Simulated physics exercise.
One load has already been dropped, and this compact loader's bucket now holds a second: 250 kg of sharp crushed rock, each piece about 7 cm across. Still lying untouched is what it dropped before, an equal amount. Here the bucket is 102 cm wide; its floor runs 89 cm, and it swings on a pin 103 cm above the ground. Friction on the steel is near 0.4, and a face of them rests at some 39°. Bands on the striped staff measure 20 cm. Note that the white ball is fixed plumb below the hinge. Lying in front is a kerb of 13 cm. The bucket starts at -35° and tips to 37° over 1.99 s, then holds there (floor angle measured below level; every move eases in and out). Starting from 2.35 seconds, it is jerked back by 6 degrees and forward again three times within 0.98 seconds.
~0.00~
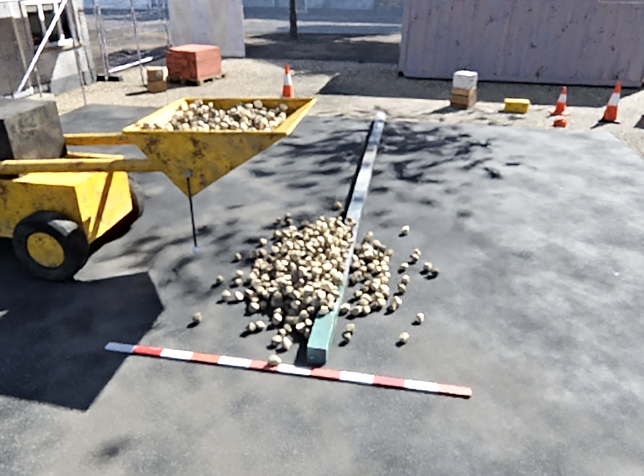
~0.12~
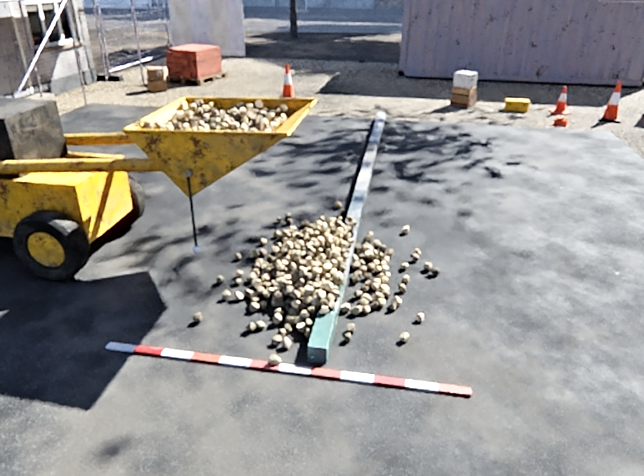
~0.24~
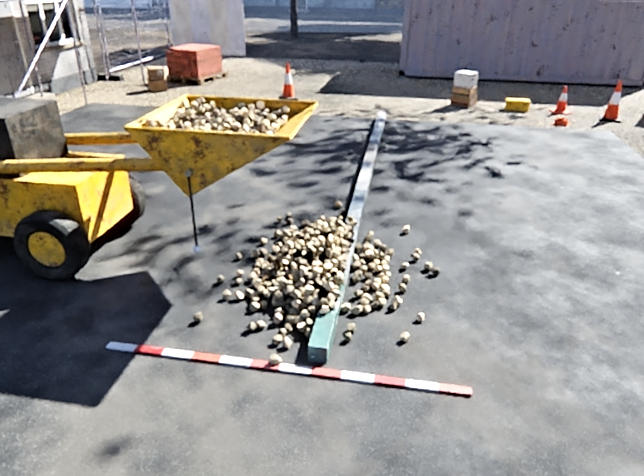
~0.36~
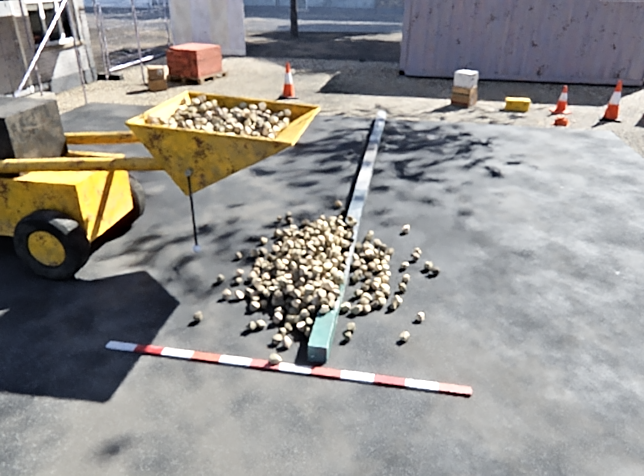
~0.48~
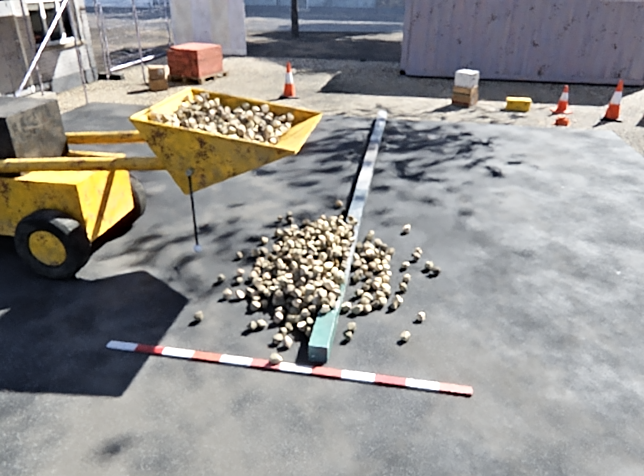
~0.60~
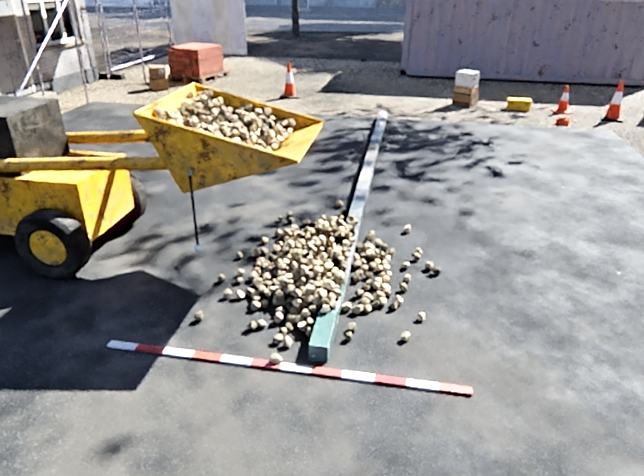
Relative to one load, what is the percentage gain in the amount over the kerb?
A gain of about 25 per cent.
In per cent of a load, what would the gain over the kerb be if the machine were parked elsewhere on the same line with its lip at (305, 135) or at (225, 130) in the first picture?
50 % and 0 %.
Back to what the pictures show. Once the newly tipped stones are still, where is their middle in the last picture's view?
Centre: Approx. (314, 252).
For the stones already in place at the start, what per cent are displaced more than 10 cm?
The answer is about 5 per cent.
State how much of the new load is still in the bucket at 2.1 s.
It holds some 50 per cent.
After 1.5 s the floor is at 26°; in per cent of one load, 100 in the bucket, 90 on this side of the kerb, 10 over the kerb; the foremost stones are at (418, 278).
After 2.1 s the floor is at 37°; in per cent of one load, 52 in the bucket, 138 on this side of the kerb, 10 over the kerb; the foremost stones are at (418, 278).
After 3.8 s the floor is at 37°; in per cent of one load, 0 in the bucket, 165 on this side of the kerb, 35 over the kerb; the foremost stones are at (432, 270).
After 6.2 s the floor is at 37°; in per cent of one load, 0 in the bucket, 165 on this side of the kerb, 35 over the kerb; the foremost stones are at (432, 270). Net gain over the kerb, 25.
